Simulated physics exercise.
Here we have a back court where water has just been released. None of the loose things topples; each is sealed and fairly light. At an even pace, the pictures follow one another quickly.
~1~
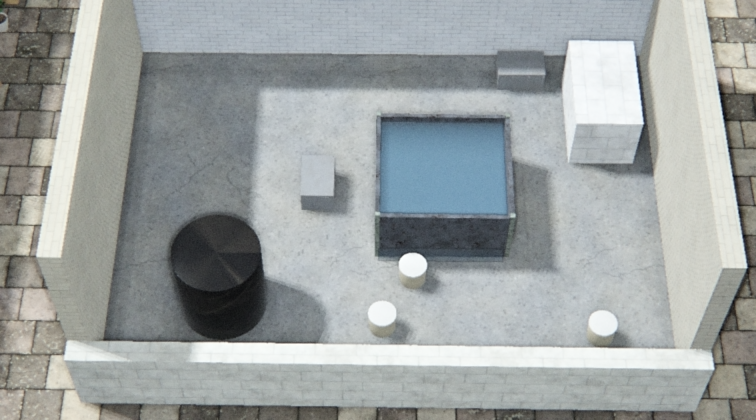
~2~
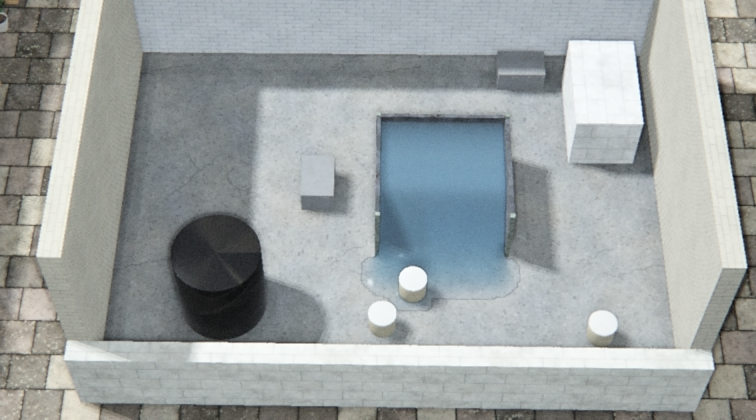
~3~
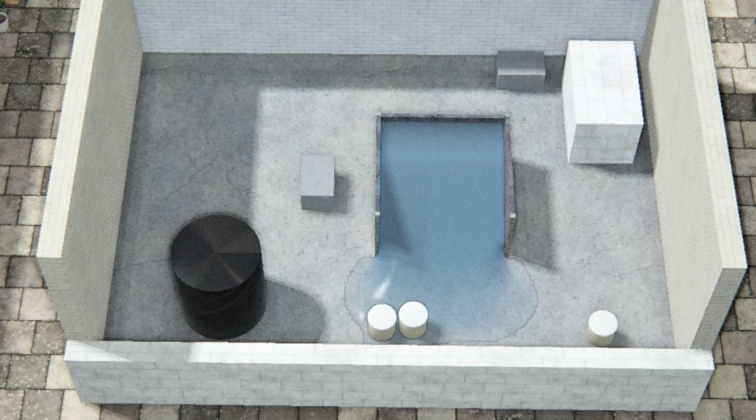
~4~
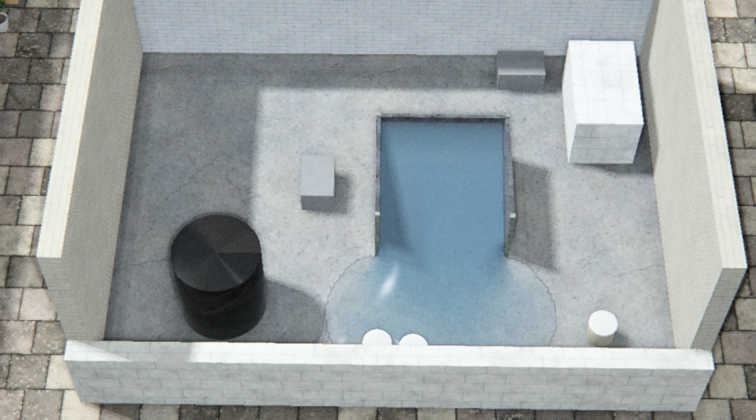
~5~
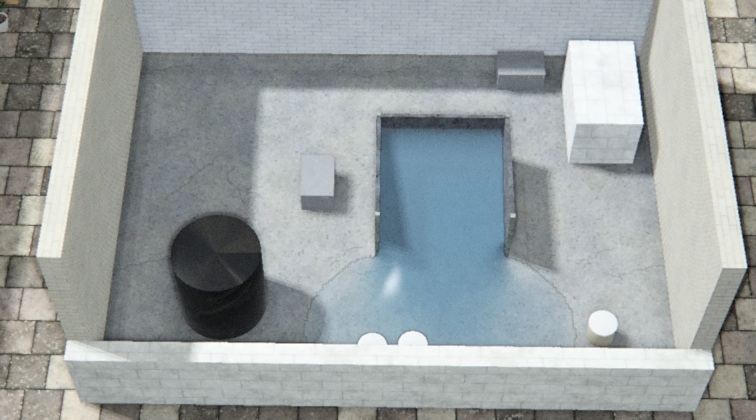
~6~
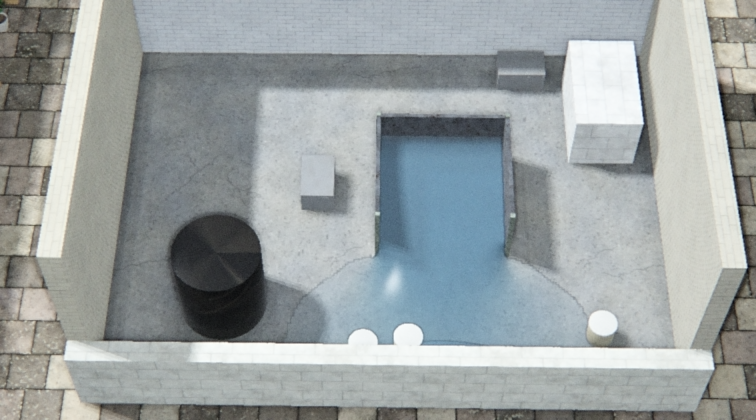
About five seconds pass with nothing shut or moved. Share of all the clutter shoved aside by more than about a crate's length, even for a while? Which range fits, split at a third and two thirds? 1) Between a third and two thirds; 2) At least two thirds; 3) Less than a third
The answer is 1.
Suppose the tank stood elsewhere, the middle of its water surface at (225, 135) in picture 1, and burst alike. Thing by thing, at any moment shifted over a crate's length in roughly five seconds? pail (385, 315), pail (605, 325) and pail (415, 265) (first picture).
In order: Went well off, went well off, went well off.
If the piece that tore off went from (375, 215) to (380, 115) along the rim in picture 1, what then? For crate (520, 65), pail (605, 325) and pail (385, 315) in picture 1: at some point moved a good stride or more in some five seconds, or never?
First stays short of it, second stays short of it, third covers that distance.
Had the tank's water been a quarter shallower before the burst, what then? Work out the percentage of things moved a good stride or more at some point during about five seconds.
Something like 60 % of the loose things.
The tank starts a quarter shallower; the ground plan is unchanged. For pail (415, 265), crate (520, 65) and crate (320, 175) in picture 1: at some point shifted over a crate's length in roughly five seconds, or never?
One: Passed the mark. Two: Stayed below the mark. Three: Stayed below the mark.
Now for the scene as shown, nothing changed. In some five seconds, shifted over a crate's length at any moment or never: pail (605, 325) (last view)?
My reading: Displaced that much.
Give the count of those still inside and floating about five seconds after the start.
Number: 3.
A moment on, 2 of 5 are well off their spots; 2 afloat.
Next, 3 of 5 are well off their spots; 3 afloat.
Later, 3 of 5 are well off their spots; 3 afloat.
In the end, 3 of 5 are well off their spots, and 3 have been at some point; 3 afloat.
